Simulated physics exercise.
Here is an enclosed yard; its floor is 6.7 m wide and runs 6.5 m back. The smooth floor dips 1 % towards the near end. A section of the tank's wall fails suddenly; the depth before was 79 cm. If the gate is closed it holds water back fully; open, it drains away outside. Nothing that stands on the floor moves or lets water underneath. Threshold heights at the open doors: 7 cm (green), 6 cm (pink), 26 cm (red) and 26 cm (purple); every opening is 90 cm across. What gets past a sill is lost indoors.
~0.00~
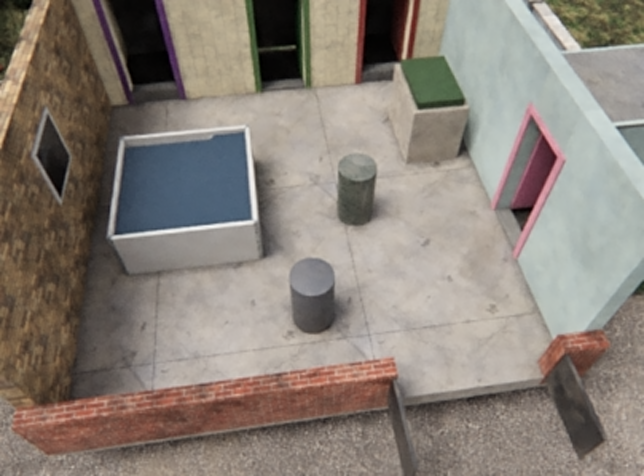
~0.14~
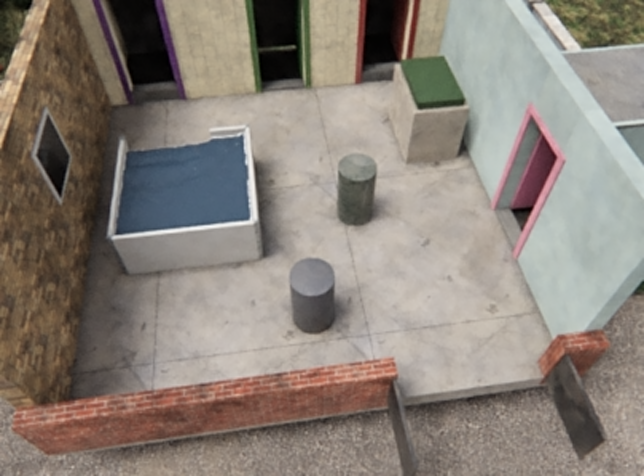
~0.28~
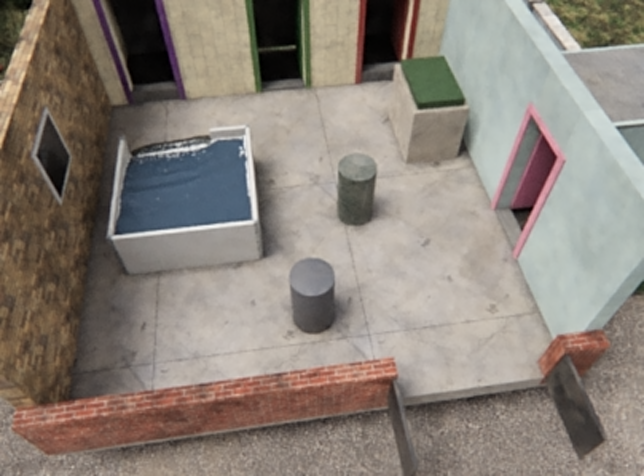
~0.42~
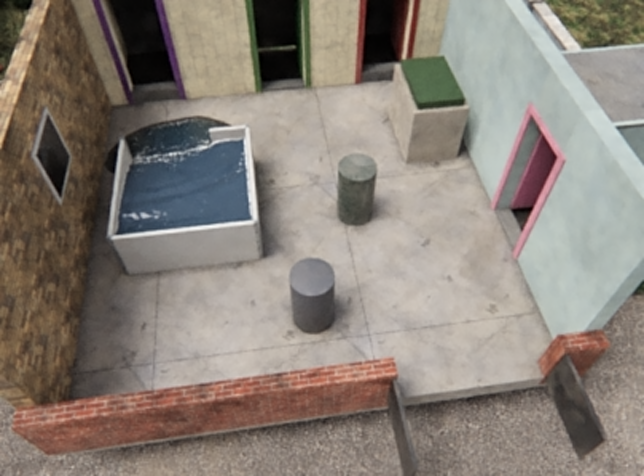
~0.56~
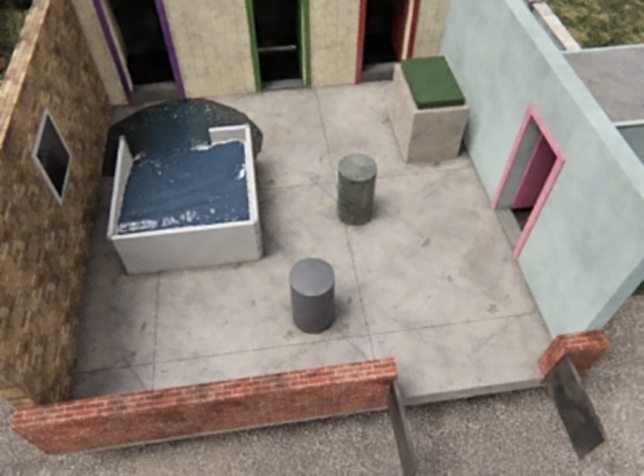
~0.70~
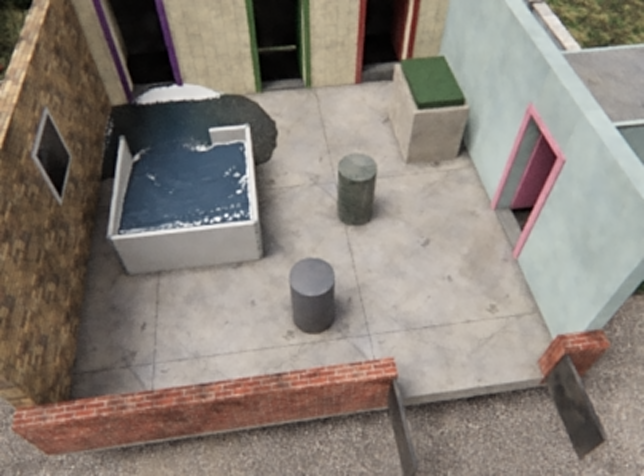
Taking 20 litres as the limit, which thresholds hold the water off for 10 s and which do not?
The water let in: At the green door it exceeds the limit; at the pink door it keeps below the limit; at the red door it keeps below the limit; at the purple door it goes over the limit.
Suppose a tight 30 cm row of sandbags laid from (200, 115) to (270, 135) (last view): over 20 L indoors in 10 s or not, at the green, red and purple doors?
Then: Green below, red not over, purple past it.
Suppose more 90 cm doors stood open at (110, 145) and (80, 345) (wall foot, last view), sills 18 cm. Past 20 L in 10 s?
In that order: Over, not over.
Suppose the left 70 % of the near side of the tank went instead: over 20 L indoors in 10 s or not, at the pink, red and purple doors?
Then: Pink above, red not over, purple not over.
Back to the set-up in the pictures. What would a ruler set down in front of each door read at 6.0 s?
Depths in cm: Green 8, pink 3, red 19, purple 14.
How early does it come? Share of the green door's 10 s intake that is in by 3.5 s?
About 60 per cent.
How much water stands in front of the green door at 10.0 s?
Roughly 7.0 cm deep.
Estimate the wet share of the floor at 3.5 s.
Near 45 per cent is wet.
After 1.4 s water covers 15 % of the floor and is deepest (58 cm) near (110, 121); green door 12 cm at the sill, 1 L in, pink door not reached, red door not reached, purple door 48 cm at the sill, 55 L in.
After 2.2 s water covers 25 % of the floor and is deepest (44 cm) near (176, 109); green door 12 cm at the sill, 9 L in, pink door not reached, red door 4 cm at the sill, 0 L in, purple door 43 cm at the sill, 164 L in.
After 3.5 s water covers 45 % of the floor and is deepest (26 cm) near (145, 149); green door 11 cm at the sill, 25 L in, pink door not reached, red door 5 cm at the sill, 0 L in, purple door 24 cm at the sill, 214 L in.
After 6.0 s water covers 80 % of the floor and is deepest (21 cm) near (413, 105); green door 8 cm at the sill, 40 L in, pink door 3 cm at the sill, 0 L in, red door 19 cm at the sill, 0 L in, purple door 14 cm at the sill, 216 L in.
After 10.0 s water covers 95 % of the floor and is deepest (15 cm) near (551, 359); green door 7 cm at the sill, 42 L in, pink door 7 cm at the sill, 2 L in, red door 8 cm at the sill, 0 L in, purple door 6 cm at the sill, 216 L in.
